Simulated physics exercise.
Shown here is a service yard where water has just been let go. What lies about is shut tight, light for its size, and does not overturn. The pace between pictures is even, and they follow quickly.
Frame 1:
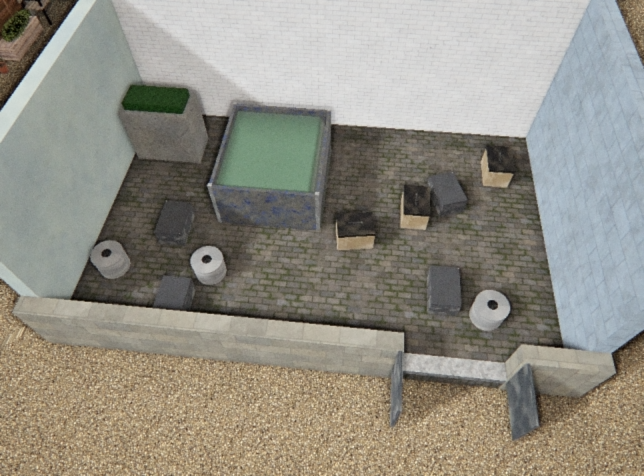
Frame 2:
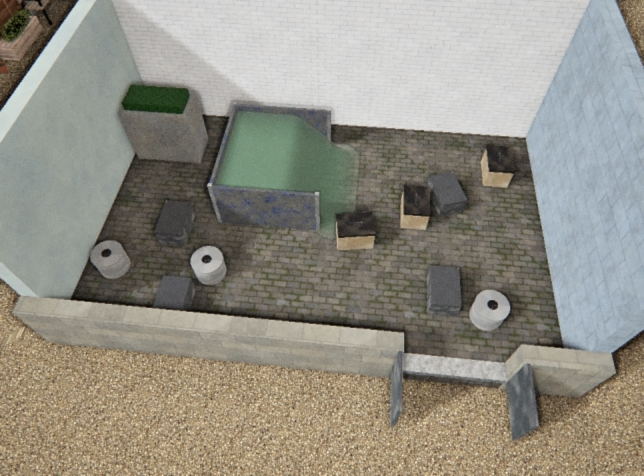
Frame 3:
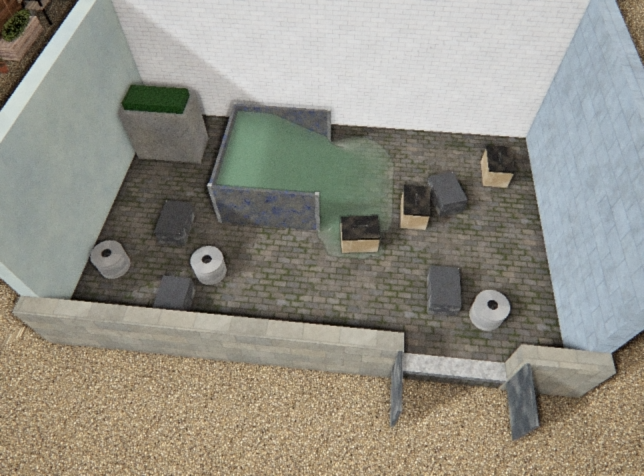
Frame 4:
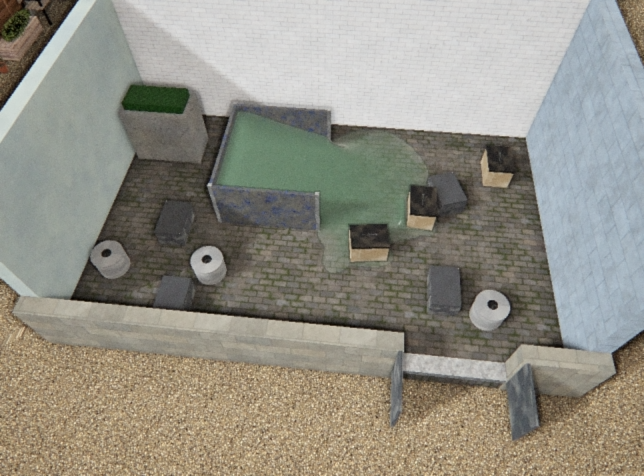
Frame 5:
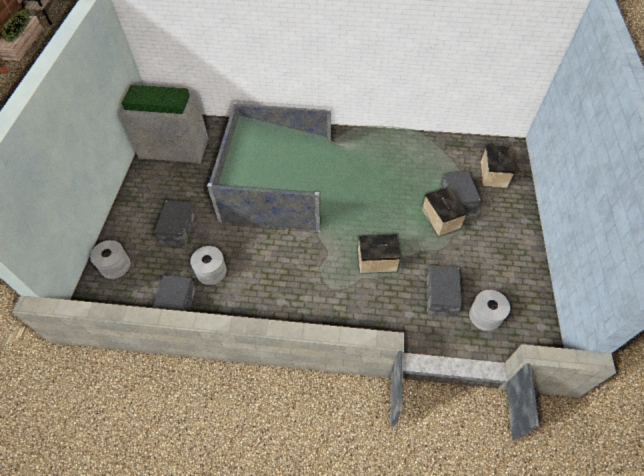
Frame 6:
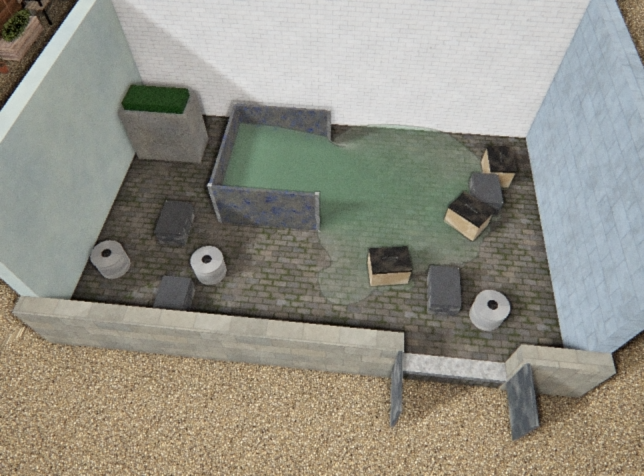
Green water pouring from an open-sided tank in a walled yard, spreading right across paving and pushing wooden chests and a dark block.
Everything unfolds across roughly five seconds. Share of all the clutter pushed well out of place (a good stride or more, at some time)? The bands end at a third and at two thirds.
The portion moved well away stays in the middle third.
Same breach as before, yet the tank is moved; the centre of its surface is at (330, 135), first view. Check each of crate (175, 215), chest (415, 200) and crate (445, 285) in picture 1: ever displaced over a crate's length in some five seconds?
Well, the first one didn't get far, the second got driven a long way, and the third got driven a long way.
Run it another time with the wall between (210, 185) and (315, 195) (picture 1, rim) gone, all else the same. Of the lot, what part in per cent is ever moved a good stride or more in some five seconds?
Estimate: Roughly 60 per cent.
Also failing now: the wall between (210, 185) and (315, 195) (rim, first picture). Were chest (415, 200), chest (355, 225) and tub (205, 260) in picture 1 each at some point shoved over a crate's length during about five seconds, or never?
In that order: No, never so far, pushed that far.
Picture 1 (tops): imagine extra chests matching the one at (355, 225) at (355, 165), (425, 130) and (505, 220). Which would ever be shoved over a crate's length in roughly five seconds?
Result by item: Gets dislodged / gets dislodged / gets dislodged.
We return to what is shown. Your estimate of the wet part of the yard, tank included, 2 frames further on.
I'd put it at some 50 per cent.
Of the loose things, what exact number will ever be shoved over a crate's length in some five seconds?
6.
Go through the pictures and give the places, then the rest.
In the first picture, a chest at (417, 200), on the bottom; a chest at (355, 224) rests on the ground; 0 of 10 have shifted.
In the second picture, a chest at (417, 200) rests on the ground; a chest at (356, 224) rests on the ground; 0 of 10 have shifted.
In the third picture, a chest at (417, 200), on the bottom; a chest at (360, 227), on the bottom, close to its start; 1 of 10 have shifted.
In the fourth picture, a chest at (424, 200) rests on the ground, close to its start; a chest at (369, 236), on the bottom, close to its start; 2 of 10 have shifted.
In the fifth picture, a chest at (446, 203), on the bottom, a stride from its start; a chest at (380, 247), on the bottom, a stride from its start; 3 of 10 have shifted.
In the sixth picture, a chest at (472, 208) rests on the ground, a stride from its start; a chest at (390, 259) rests on the ground, a stride from its start; 3 of 10 have shifted.
A moment on, 3 of 10 are well off their spots; 1 afloat.
Next, 5 of 10 are well off their spots; 4 afloat.
Later, 6 of 10 are well off their spots; 5 afloat.
In the end, 6 of 10 are well off their spots, and 6 have been at some point; 5 afloat.
